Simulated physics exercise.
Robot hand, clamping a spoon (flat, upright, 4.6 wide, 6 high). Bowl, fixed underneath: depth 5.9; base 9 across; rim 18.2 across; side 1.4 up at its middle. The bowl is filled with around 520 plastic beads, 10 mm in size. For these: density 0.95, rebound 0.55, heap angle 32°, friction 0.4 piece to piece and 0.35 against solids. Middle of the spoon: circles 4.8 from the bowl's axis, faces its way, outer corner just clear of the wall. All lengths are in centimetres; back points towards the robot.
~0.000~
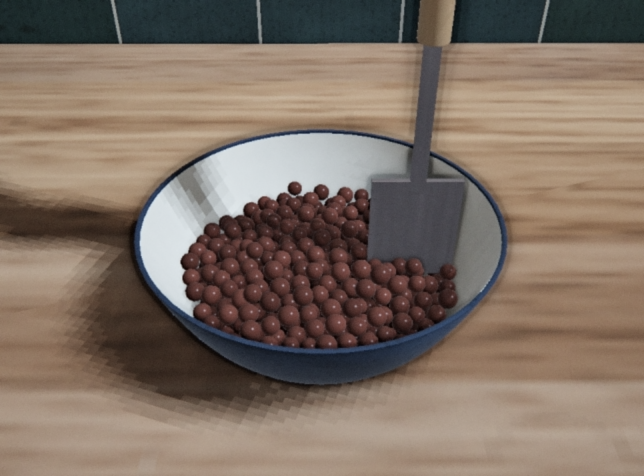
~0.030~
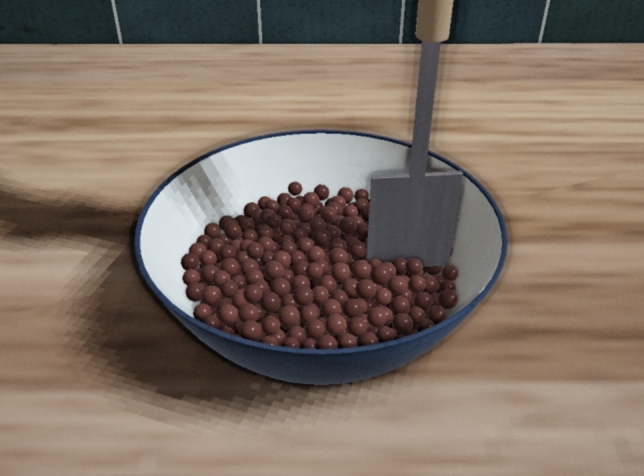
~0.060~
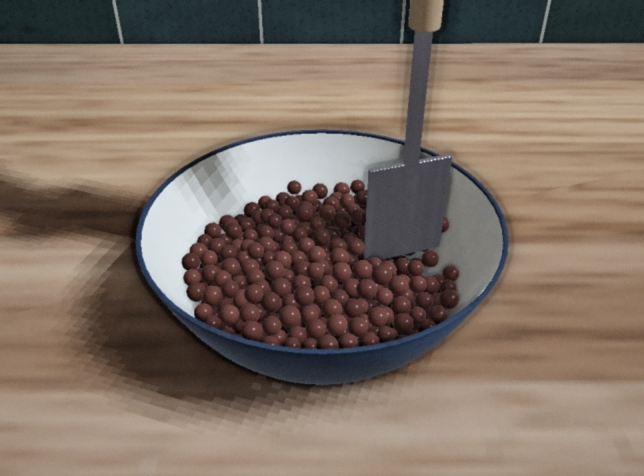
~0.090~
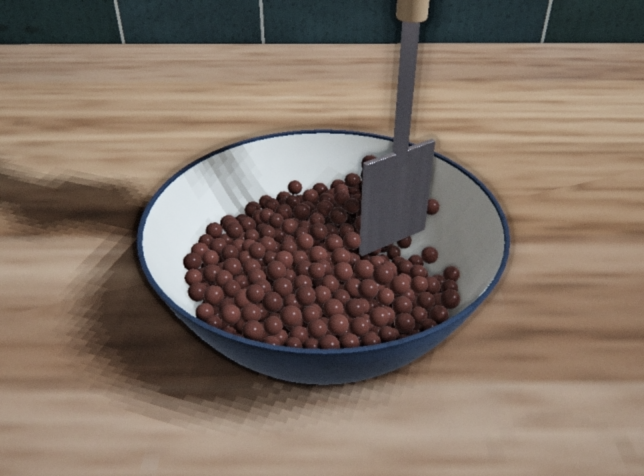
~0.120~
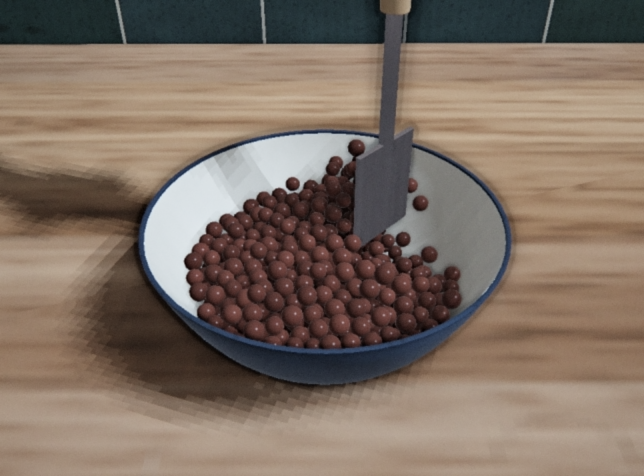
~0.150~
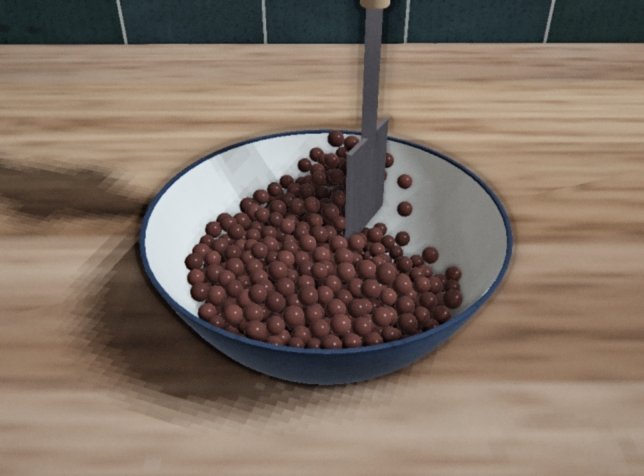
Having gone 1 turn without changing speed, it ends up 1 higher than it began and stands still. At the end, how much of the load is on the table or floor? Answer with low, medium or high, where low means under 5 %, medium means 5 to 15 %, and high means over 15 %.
Medium.
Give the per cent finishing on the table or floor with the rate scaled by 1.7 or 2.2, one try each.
I'd expect about 25 per cent, then about 30 per cent.
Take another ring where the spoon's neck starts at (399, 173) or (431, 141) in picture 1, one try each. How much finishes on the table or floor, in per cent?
I'd put it at around 5 and 5 percent.
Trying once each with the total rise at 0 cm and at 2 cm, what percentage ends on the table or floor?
First try about 10 per cent, second about 5 per cent.
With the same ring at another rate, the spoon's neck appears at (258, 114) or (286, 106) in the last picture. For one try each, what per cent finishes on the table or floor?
Well, about 30 percent the first time and about 25 percent the second.
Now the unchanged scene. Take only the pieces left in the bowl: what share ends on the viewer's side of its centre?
45 %.
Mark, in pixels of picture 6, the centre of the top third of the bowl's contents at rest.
(379, 236).
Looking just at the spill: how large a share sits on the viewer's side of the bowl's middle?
I'd estimate some 80 per cent.
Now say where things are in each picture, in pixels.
Spoon neck at (421, 153), 0° round; upper third of the load around (315, 260), from x 190 to 450, top at y 190; 517 in the bowl, in the first frame.
Spoon neck at (420, 148), 5° round; upper third of the load around (316, 260), from x 190 to 450, top at y 190, in the second frame.
Spoon neck at (414, 136), 19° round; upper third of the load around (321, 251), from x 190 to 450, top at y 185, in the third frame.
Spoon neck at (403, 126), 33° round; upper third of the load around (326, 243), from x 190 to 450, top at y 165, in the fourth frame.
Spoon neck at (388, 117), 47° round; upper third of the load around (323, 242), from x 195 to 450, top at y 150, in the fifth frame.
Spoon neck at (370, 110), 61° round; upper third of the load around (316, 236), from x 195 to 455, top at y 140; 517 in the bowl, in the sixth frame.
By 0.40 s, 177° round, highest piece 8 above the table; 505 in the bowl, 2 on the table or floor, 10 in flight or on the tool.
By 0.65 s, 293° round, highest piece 8 above the table; 481 in the bowl, 28 on the table or floor, 8 in flight or on the tool.
By 0.97 s, 0° round, highest piece 6 above the table; 474 in the bowl, 43 on the table or floor.
By 1.67 s, 0° round, highest piece 6 above the table; 474 in the bowl, 43 on the table or floor.
Final count, 474 in the bowl, 43 on the table or floor. That is 8 % on the table or floor.
